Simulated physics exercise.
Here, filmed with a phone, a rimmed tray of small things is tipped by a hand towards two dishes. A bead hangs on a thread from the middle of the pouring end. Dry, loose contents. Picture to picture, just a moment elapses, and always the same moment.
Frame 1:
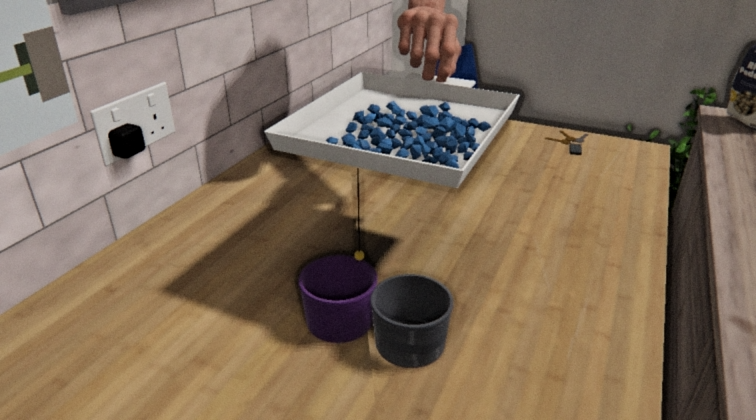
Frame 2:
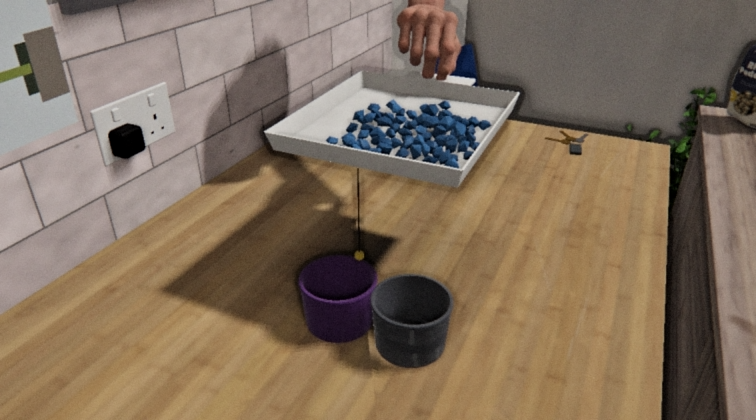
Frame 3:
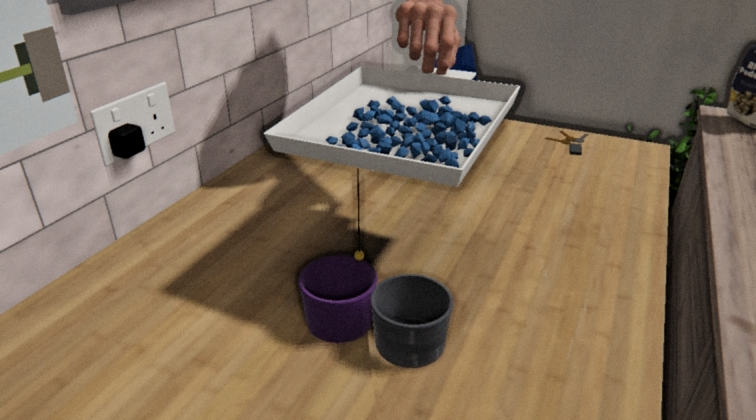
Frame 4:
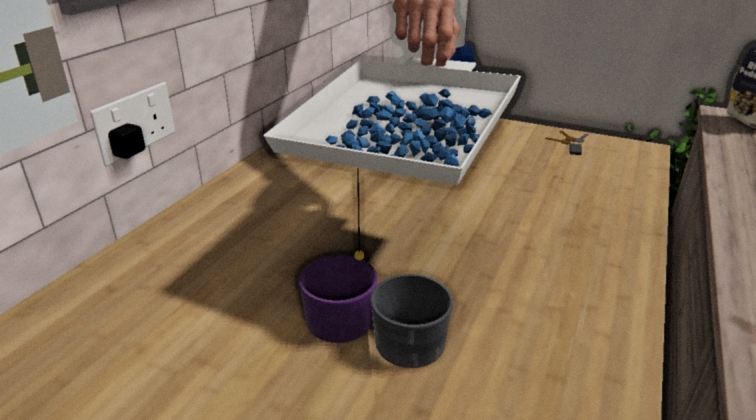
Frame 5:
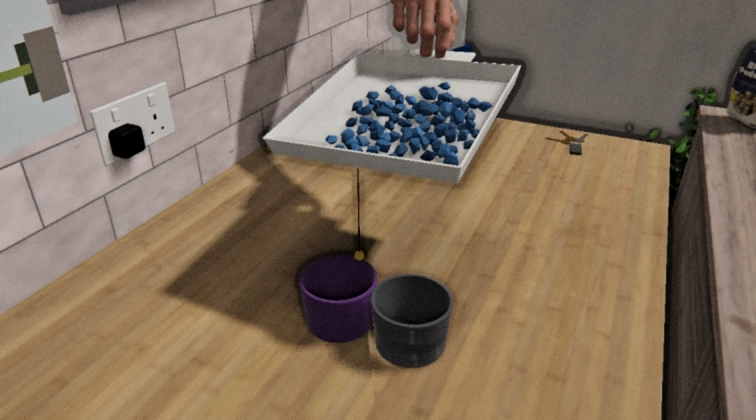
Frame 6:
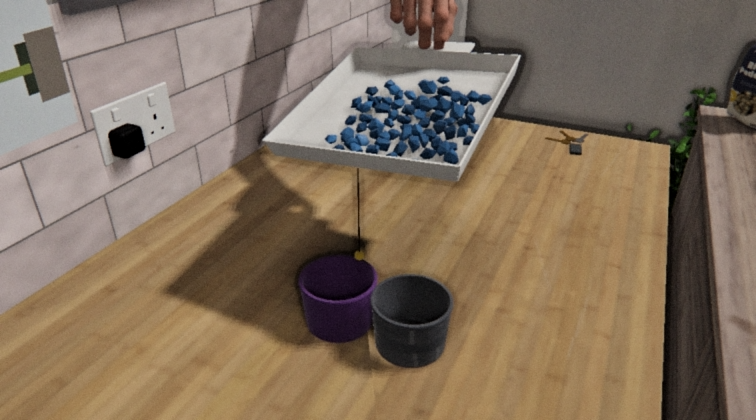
A hand slightly tilts a white tray of blue stones above two small dishes.
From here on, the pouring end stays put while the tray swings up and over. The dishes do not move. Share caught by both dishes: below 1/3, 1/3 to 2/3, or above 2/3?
Below 1/3.
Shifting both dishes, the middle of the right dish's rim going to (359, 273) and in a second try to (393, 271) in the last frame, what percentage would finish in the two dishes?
Trial 1 about 40 %, trial 2 about 10 %.
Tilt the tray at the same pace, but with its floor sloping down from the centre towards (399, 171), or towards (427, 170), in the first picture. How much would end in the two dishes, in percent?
60 % and 40 %.
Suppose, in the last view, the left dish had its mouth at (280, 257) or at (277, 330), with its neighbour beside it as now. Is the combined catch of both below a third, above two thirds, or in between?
Try one: The middle third; try two: Below one third.
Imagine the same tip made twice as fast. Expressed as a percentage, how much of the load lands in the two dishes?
Roughly 20 percent.
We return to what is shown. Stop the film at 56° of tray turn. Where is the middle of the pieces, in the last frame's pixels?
Somewhere about pixel (362, 130).
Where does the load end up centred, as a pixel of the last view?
Close to (296, 320) in the last view.
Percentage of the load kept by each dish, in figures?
Left dish around 20, right dish around 0, both in a hundred.
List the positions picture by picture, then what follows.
In the first picture, corners of the pouring end (272, 130) and (459, 167), level; middle of the load (405, 134), aquarium stones; left dish (321, 317); right dish (396, 342); bead on its thread (359, 255).
In the second picture, corners of the pouring end (272, 131) and (459, 167), level; middle of the load (405, 133).
In the third picture, corners of the pouring end (272, 132) and (458, 166), tipped barely, lowest at the left corner; middle of the load (405, 130).
In the fourth picture, corners of the pouring end (271, 134) and (457, 164), tipped a little, lowest at the left corner; middle of the load (405, 127).
In the fifth picture, corners of the pouring end (271, 136) and (457, 163), tipped a little, lowest at the left corner; middle of the load (404, 123).
In the sixth picture, corners of the pouring end (270, 138) and (456, 162), tipped a little, lowest at the left corner; middle of the load (404, 120); left dish (321, 317); right dish (396, 342).
Just after the last frame, tray tipped steeply; every one on the tray.
A moment on, tray tipped right over; roughly a third on the tray; about a tenth in the left dish; roughly a third outside both; roughly a quarter in the air.
Further on, tray tipped past a quarter turn; roughly a quarter in the left dish; the larger part outside both.
When it is over, tray tipped past a quarter turn; not one in the right dish; roughly a quarter in the left dish; the larger part outside both.
